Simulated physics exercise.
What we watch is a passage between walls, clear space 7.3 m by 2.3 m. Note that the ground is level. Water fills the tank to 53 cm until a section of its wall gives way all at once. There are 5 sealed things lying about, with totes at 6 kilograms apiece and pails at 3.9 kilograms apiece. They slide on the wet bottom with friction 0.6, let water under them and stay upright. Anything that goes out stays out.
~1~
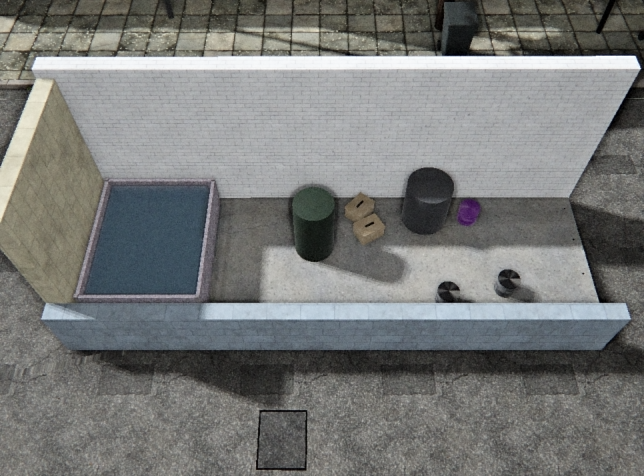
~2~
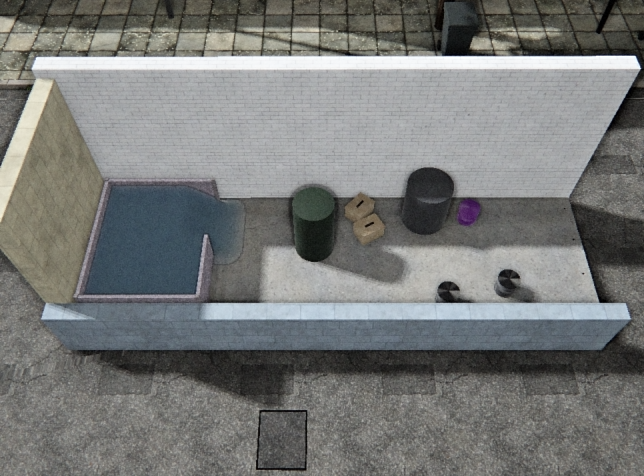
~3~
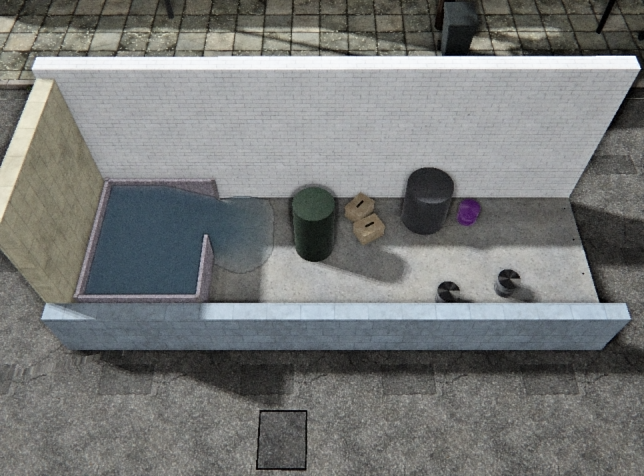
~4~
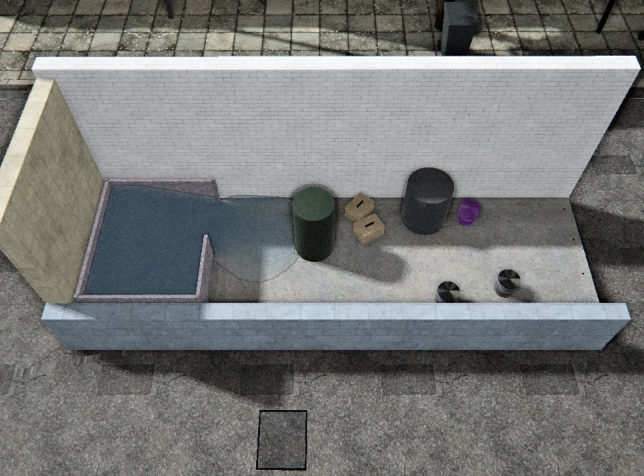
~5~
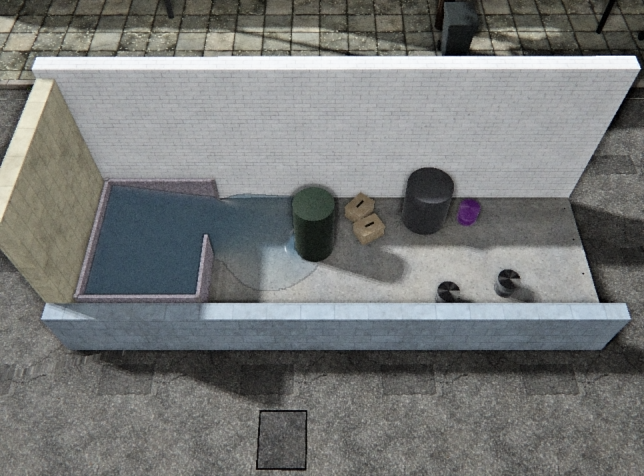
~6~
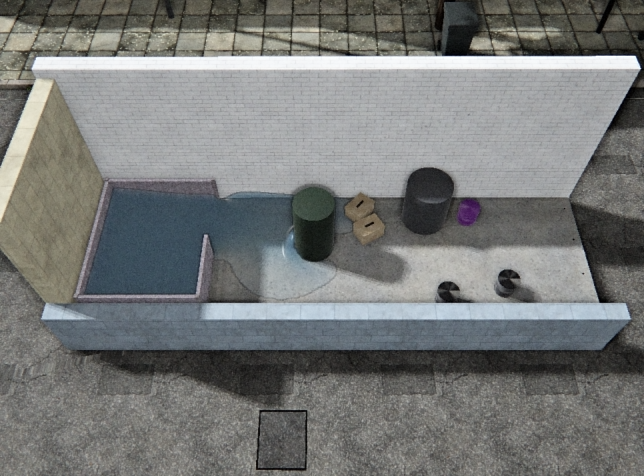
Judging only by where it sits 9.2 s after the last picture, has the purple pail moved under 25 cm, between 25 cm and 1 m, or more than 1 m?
It ends almost where it began.
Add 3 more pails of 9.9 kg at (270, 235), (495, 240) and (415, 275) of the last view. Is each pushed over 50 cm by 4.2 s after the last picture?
Item one beyond the mark, item two within the mark, item three beyond the mark.
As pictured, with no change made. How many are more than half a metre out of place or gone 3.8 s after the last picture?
By that time the total stands at 4.
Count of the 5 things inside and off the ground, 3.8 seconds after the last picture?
At that instant the tally stands at 2.
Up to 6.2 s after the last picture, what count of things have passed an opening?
3 in total.
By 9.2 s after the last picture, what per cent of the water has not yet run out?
Remaining: Approx. 68 per cent.
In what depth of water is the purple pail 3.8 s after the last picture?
0 cm, roughly.
Then, 1.2 s after the last picture the purple pail is near (470, 207), 0.0 m from its start, aground; 0 of 5 are out; 1 afloat.
Then, 3.8 s after the last picture the purple pail is near (470, 207), 0.0 m from its start, aground; 2 of 5 are out; 2 afloat.
Then, 6.2 s after the last picture the purple pail is near (470, 207), 0.0 m from its start, aground; 3 of 5 are out; 0 afloat.
Then, 9.2 s after the last picture the purple pail is near (470, 207), 0.0 m from its start, aground; 3 of 5 are out; 0 afloat.
